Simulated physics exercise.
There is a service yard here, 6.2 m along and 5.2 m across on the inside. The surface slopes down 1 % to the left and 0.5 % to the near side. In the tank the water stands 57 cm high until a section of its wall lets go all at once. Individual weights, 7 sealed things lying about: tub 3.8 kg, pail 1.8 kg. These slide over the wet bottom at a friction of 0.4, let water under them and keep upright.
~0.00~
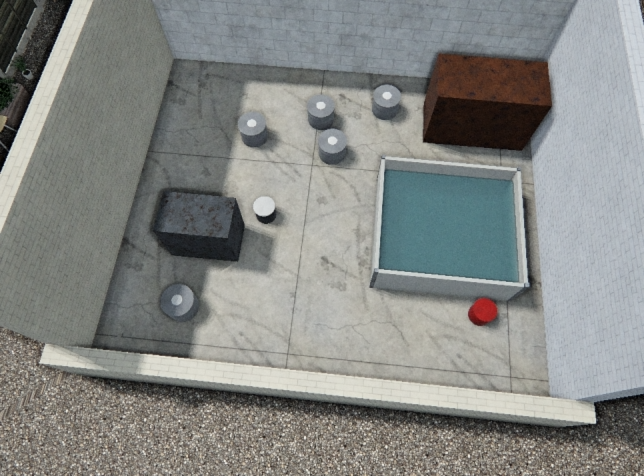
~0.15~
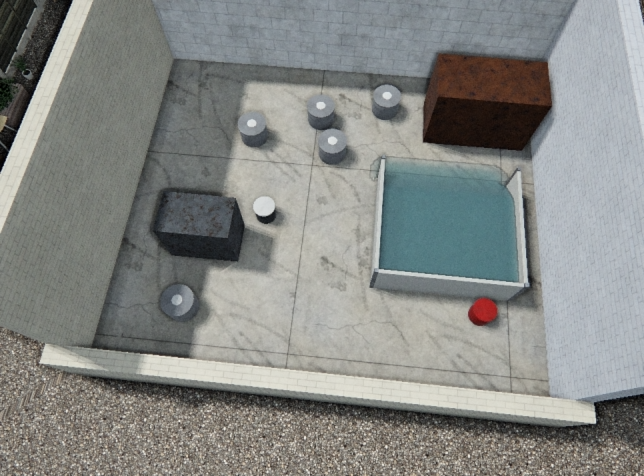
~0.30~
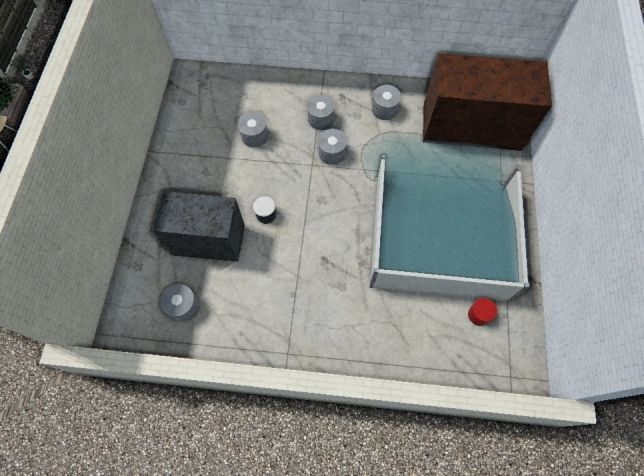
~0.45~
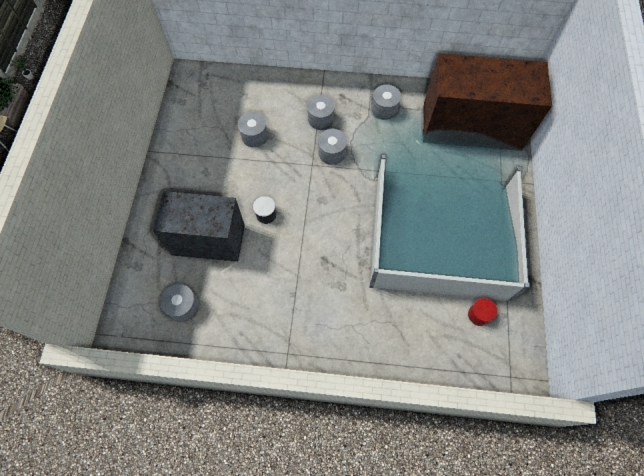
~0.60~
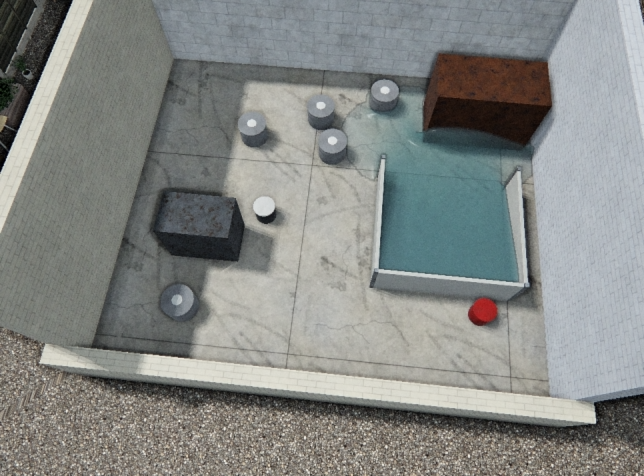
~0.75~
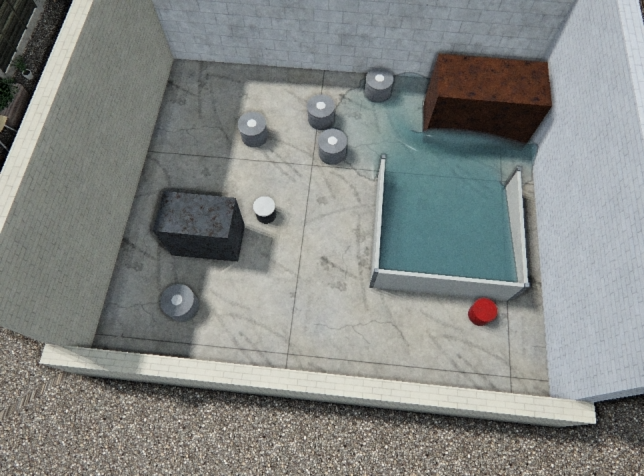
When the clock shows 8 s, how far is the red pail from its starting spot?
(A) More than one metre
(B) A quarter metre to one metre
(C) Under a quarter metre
Under a quarter metre.
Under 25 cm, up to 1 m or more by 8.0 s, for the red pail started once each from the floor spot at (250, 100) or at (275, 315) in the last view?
One after the other: It is taken far off, and then it is taken far off.
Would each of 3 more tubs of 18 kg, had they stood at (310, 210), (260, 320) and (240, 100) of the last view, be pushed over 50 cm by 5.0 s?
Within it, within it, beyond it.
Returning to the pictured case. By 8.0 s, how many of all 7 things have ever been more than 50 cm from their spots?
Answer: 5.
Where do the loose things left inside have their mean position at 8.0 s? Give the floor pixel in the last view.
I'd put it close to (296, 256) in the last view.
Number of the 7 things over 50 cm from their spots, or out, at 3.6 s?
By that point, 4.
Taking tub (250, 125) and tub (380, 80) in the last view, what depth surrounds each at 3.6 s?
First about 3 cm, second about 17 cm.
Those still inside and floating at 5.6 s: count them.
At that moment it comes to 6.
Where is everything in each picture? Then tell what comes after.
The red pail at (486, 310), on the bottom; water covers 3.2 m2; 0 of 7 have shifted, in the first frame.
The red pail at (486, 310), on the bottom; water covers 4.1 m2; 0 of 7 have shifted, in the second frame.
The red pail at (486, 310), on the bottom; water covers 5.2 m2; 0 of 7 have shifted, in the third frame.
The red pail at (486, 310), on the bottom; 5.8 m2 under water; 0 of 7 have shifted, in the fourth frame.
The red pail at (486, 310), on the bottom; water covers 6.5 m2; 1 of 7 have shifted, in the fifth frame.
The red pail at (486, 310) rests on the ground; water covers 7.2 m2; 1 of 7 have shifted, in the sixth frame.
After 1.6 s the red pail is near (486, 310), 0.0 m from its start, aground; 1 afloat.
After 3.6 s the red pail is near (486, 310), 0.0 m from its start, aground; 3 afloat.
After 5.6 s the red pail is near (486, 310), 0.0 m from its start, aground; 6 afloat.
After 8.0 s the red pail is near (486, 310), 0.0 m from its start, aground; 6 afloat.
